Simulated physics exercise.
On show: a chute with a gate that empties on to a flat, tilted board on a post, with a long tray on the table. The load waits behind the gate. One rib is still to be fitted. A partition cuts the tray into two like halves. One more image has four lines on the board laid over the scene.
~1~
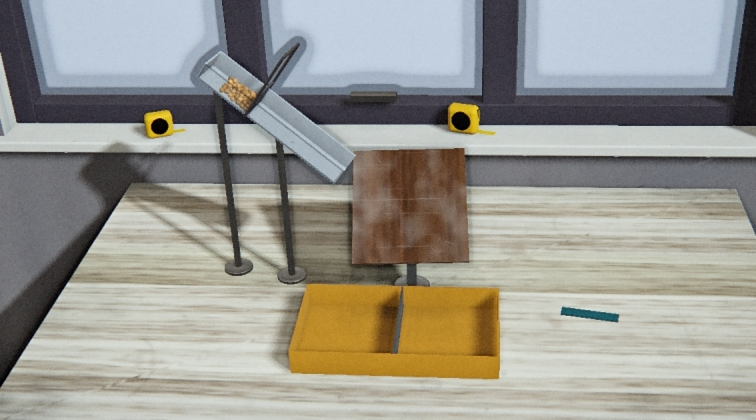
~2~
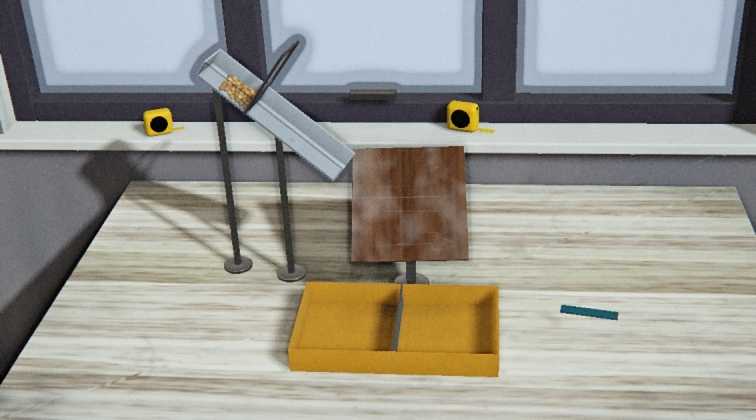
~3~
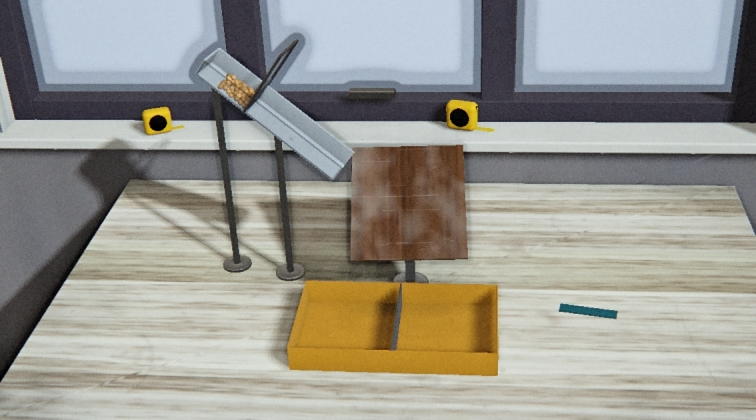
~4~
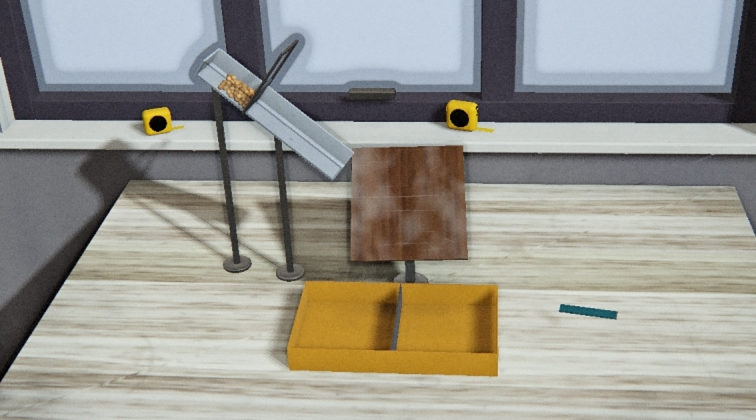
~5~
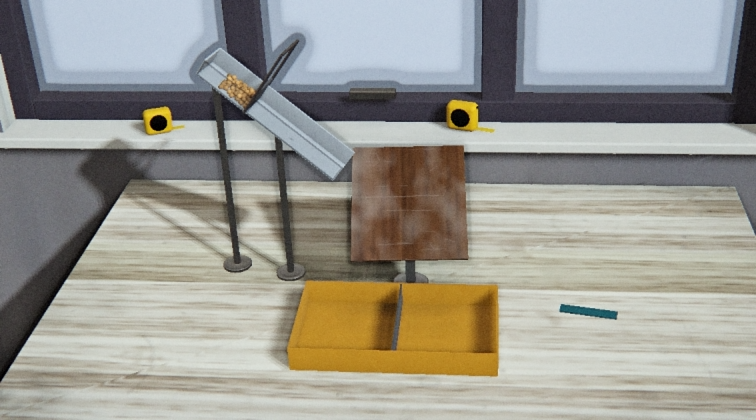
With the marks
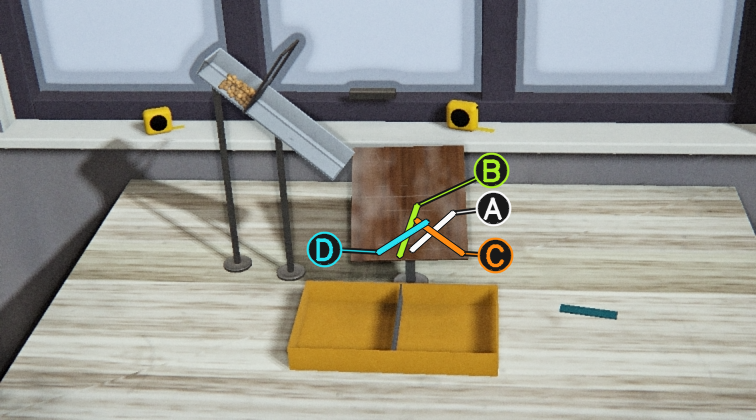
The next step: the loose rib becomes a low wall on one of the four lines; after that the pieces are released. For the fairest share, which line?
A is best.
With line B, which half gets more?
Left.
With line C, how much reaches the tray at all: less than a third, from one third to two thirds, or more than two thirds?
It is from one third to two thirds.
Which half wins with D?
Left.
On the marked copy, line A from (453, 213) to (412, 249); line B from (417, 206) to (399, 255); line C from (416, 220) to (462, 253); line D from (426, 222) to (378, 252).
With A, of what is caught, roughly two thirds in the left half, roughly a third in the right.
With B, of what is caught, the larger part in the left half, about a tenth in the right.
With C, of what is caught, about a tenth in the left half, the larger part in the right.
With D, of what is caught, the larger part in the left half, about a tenth in the right.
